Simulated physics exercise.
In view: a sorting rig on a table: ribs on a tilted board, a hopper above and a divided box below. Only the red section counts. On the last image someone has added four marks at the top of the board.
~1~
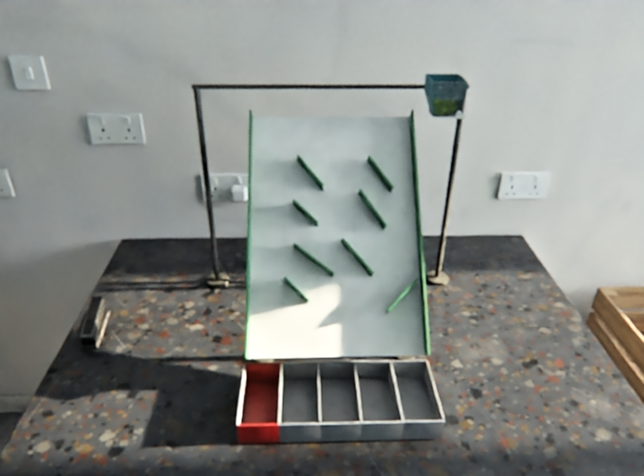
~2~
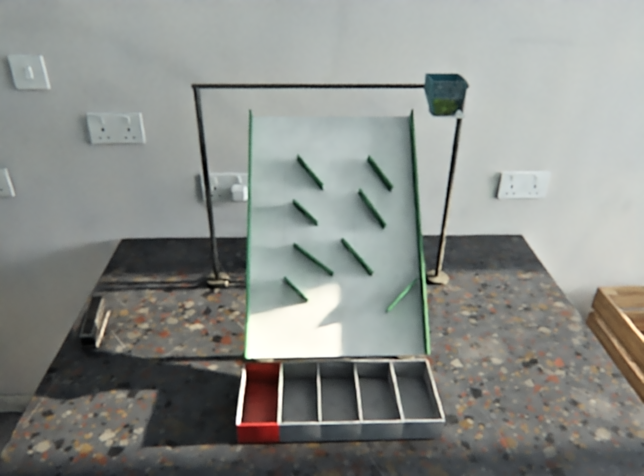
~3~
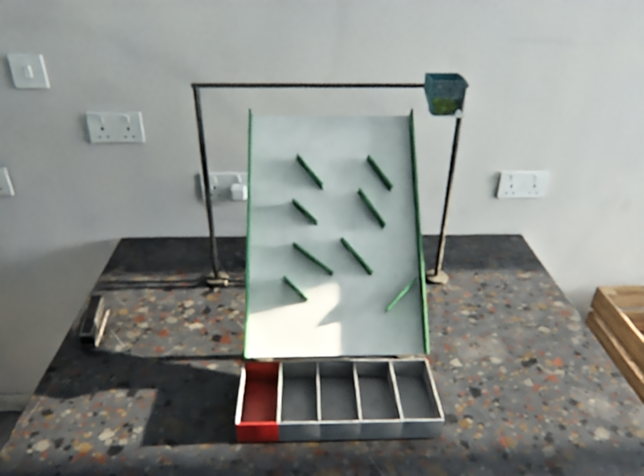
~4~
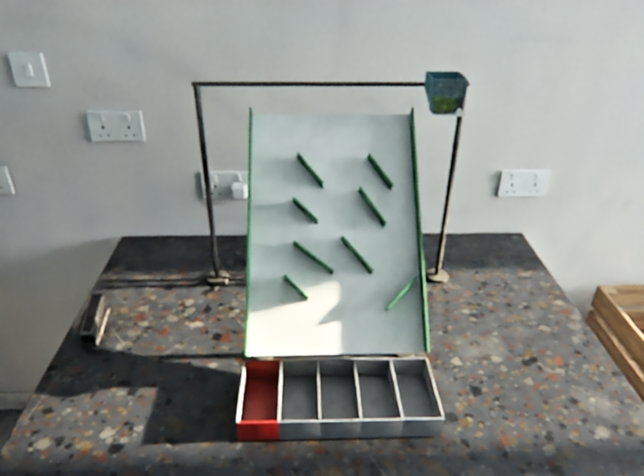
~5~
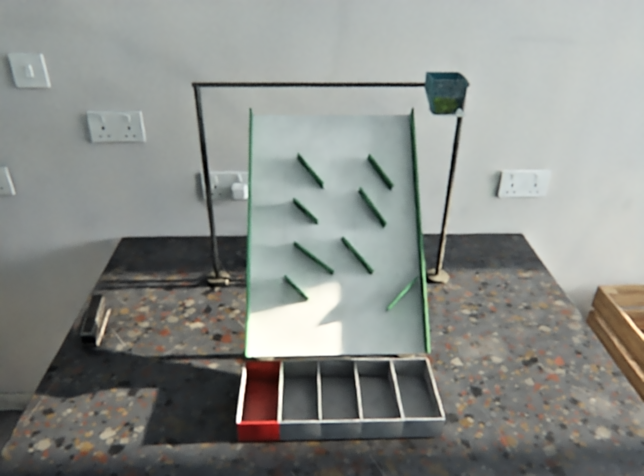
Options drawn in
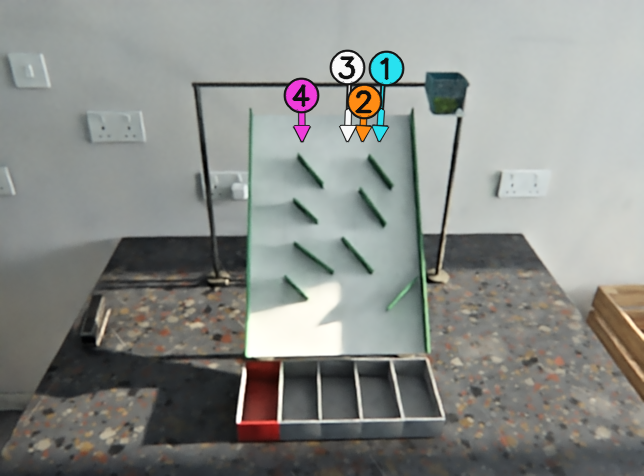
Nothing moves on the speckled tabletop apart from a barely noticeable shift of the view. A small hopper stays at the upper right of a metal frame, above a pale tilted board with green slanted ribs, while the divided box below, its leftmost section red, remains empty throughout.
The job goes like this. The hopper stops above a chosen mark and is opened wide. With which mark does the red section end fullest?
The answer is mark 4.
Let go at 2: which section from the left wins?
The fourth.
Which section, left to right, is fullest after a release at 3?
It is the fourth one.
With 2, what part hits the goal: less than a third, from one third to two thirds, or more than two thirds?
Mark 2 gives less than a third.
On the marked copy, mark 1 meets the board at (379, 135); mark 2 meets the board at (362, 135); mark 3 meets the board at (347, 135); mark 4 meets the board at (302, 135).
With 1, a stray few in the red section, nearly all in other sections, a stray few held on the board.
With 2, none in the red section, nearly all in other sections, a small part held on the board.
With 3, none in the red section, nearly all in other sections, a stray few held on the board.
With 4, about a third in the red section, about half in other sections, a small part held on the board.
